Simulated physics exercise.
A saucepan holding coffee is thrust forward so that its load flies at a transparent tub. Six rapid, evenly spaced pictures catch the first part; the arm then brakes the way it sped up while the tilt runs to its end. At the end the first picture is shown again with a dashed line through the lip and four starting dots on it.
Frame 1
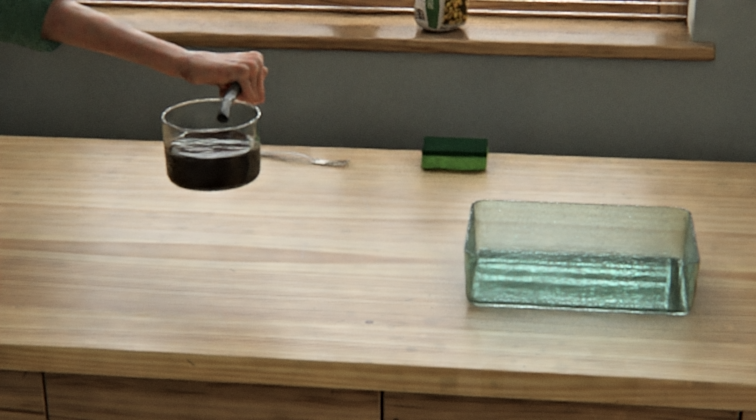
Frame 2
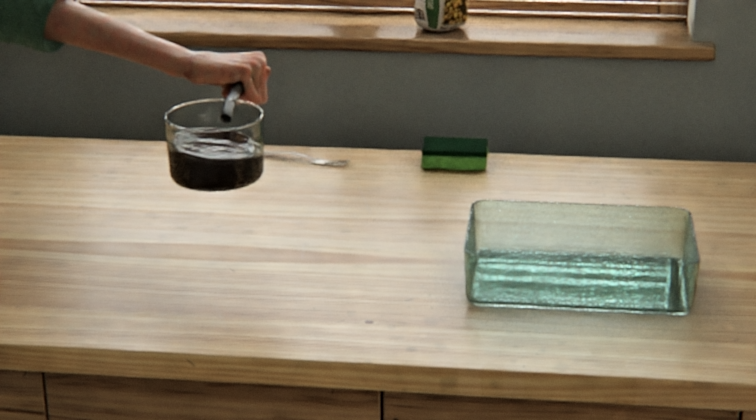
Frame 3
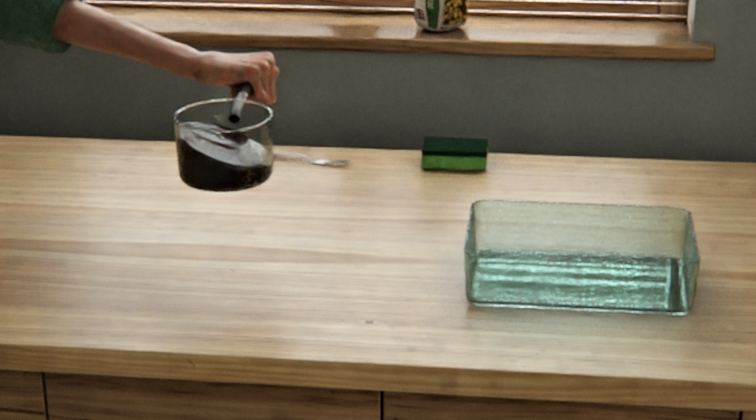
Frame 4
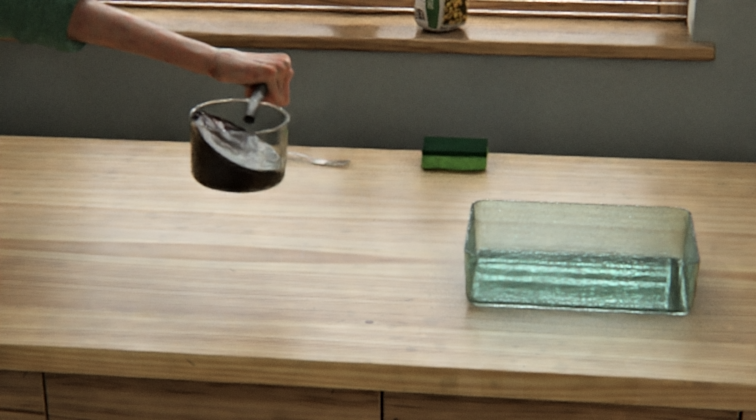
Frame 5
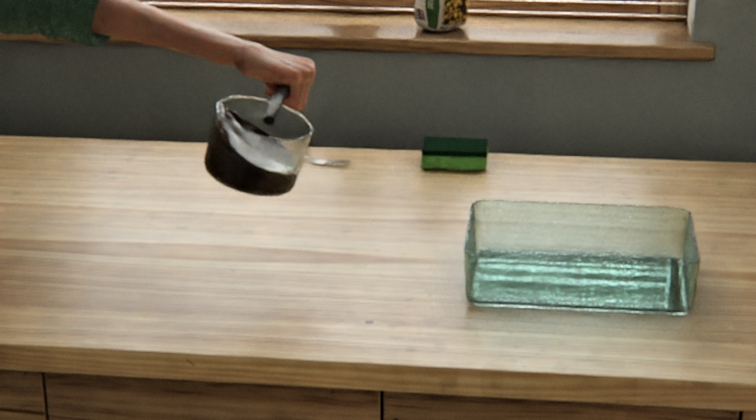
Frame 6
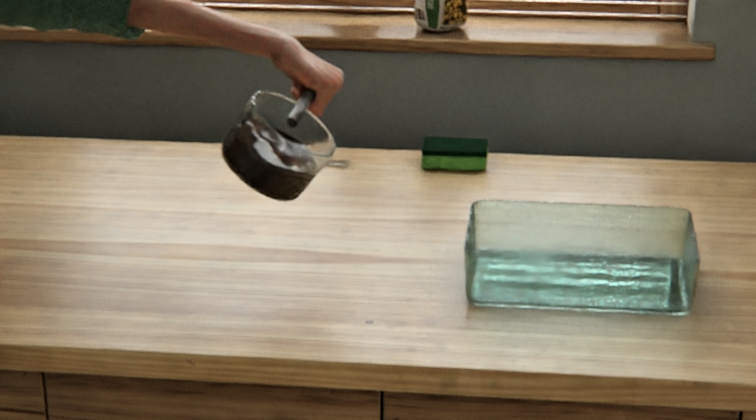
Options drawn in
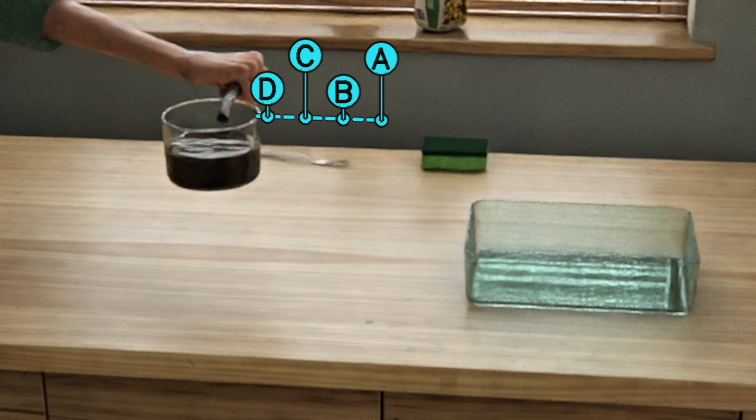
A hand held a clear saucepan of dark liquid above a wooden counter, then moved it a short way right and tilted it toward a see-through tub, the liquid sloshing inside.
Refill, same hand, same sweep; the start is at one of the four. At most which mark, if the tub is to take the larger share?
That is dot C.
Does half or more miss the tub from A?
No, that is safe.
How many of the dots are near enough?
Three of them.
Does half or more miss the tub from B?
No.
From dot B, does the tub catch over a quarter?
Yes.
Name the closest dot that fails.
D it is.
On the marked copy, A at (381, 120); B at (343, 119); C at (305, 117); D at (267, 116).
If A is chosen, about 68 % lands in the tub, 2 % falls short and 30 % goes beside or beyond.
If B is chosen, about 82 % lands in the tub, 3 % falls short and 15 % goes beside or beyond.
If C is chosen, about 78 % lands in the tub, 13 % falls short and 10 % goes beside or beyond.
If D is chosen, about 15 % lands in the tub, 80 % falls short and 5 % goes beside or beyond.
